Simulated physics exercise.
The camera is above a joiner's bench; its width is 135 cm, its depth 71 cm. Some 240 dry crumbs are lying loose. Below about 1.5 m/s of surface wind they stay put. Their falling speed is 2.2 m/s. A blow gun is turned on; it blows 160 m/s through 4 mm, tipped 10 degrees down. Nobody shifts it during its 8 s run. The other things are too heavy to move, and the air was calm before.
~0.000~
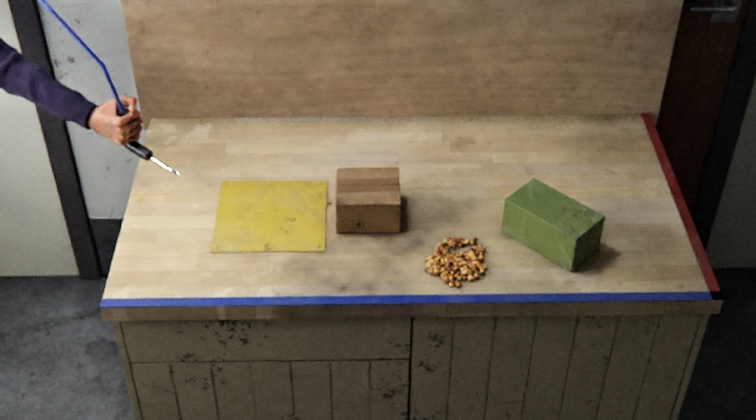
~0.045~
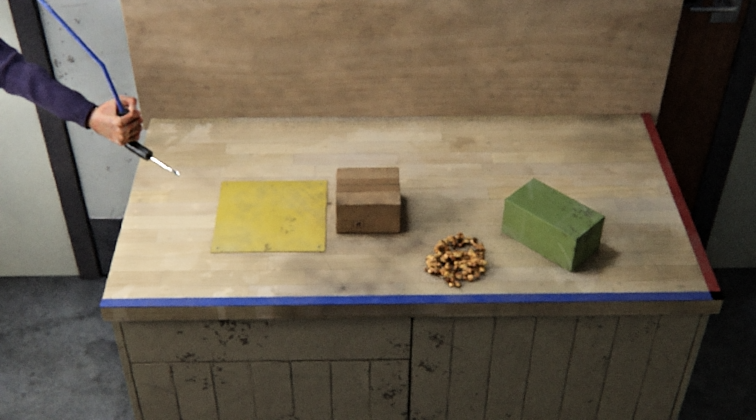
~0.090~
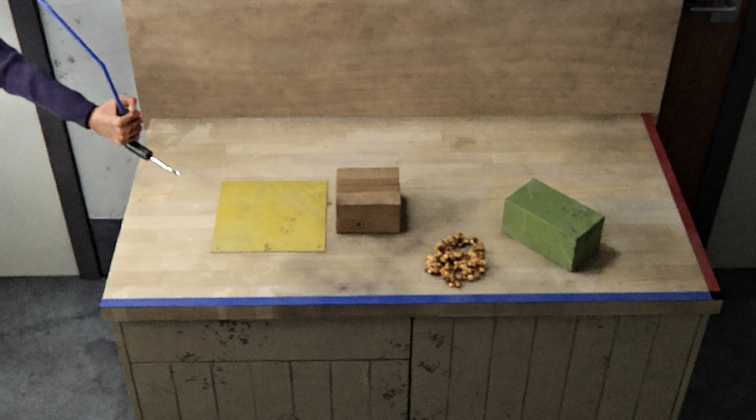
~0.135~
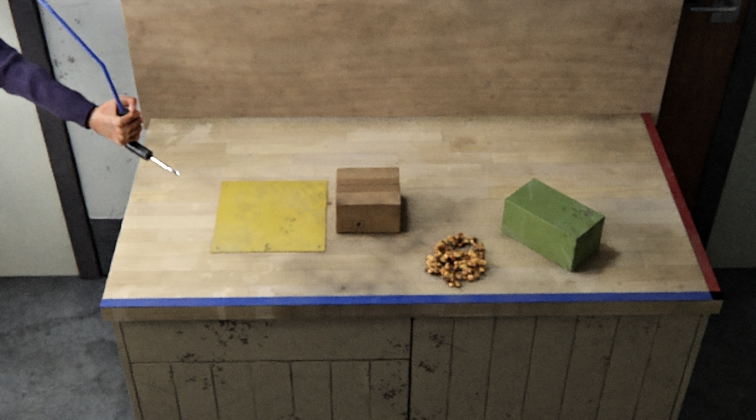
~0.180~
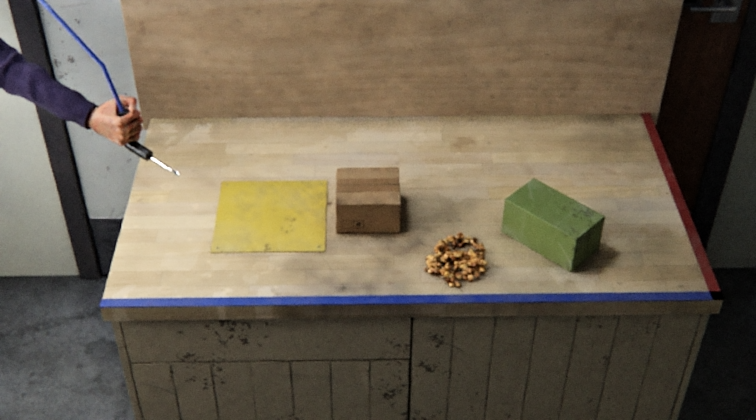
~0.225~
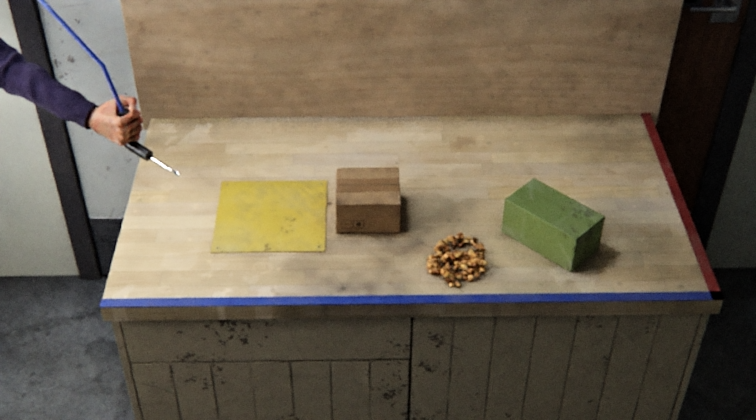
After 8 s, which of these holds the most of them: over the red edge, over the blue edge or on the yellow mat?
The biggest group is at the blue one.
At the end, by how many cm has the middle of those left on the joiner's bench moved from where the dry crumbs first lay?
Roughly 20 cm.
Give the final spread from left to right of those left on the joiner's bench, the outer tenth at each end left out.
About 30 cm.
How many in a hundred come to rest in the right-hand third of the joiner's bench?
Near 25 %.
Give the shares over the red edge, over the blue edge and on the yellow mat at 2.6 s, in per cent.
About 0 % red, 70 % blue, 0 % yellow.
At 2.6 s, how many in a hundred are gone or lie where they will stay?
Some 80 per cent.
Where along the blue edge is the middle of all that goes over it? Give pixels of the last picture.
Around (615, 301).
After 1.6 s, 0 % are on the yellow mat, 0 % over the red edge and 69 % over the blue edge; the middle of those still in play is near (544, 258); 74 % have settled or left.
After 2.6 s, 0 % are on the yellow mat, 0 % over the red edge and 71 % over the blue edge; the middle of those still in play is near (544, 258); 77 % have settled or left.
After 4.4 s, 0 % are on the yellow mat, 0 % over the red edge and 73 % over the blue edge; the middle of those still in play is near (544, 258); 80 % have settled or left.
After 8.0 s, at the end, 0 % are on the yellow mat, 1 % over the red edge and 75 % over the blue edge; the middle of those still in play is near (540, 255).
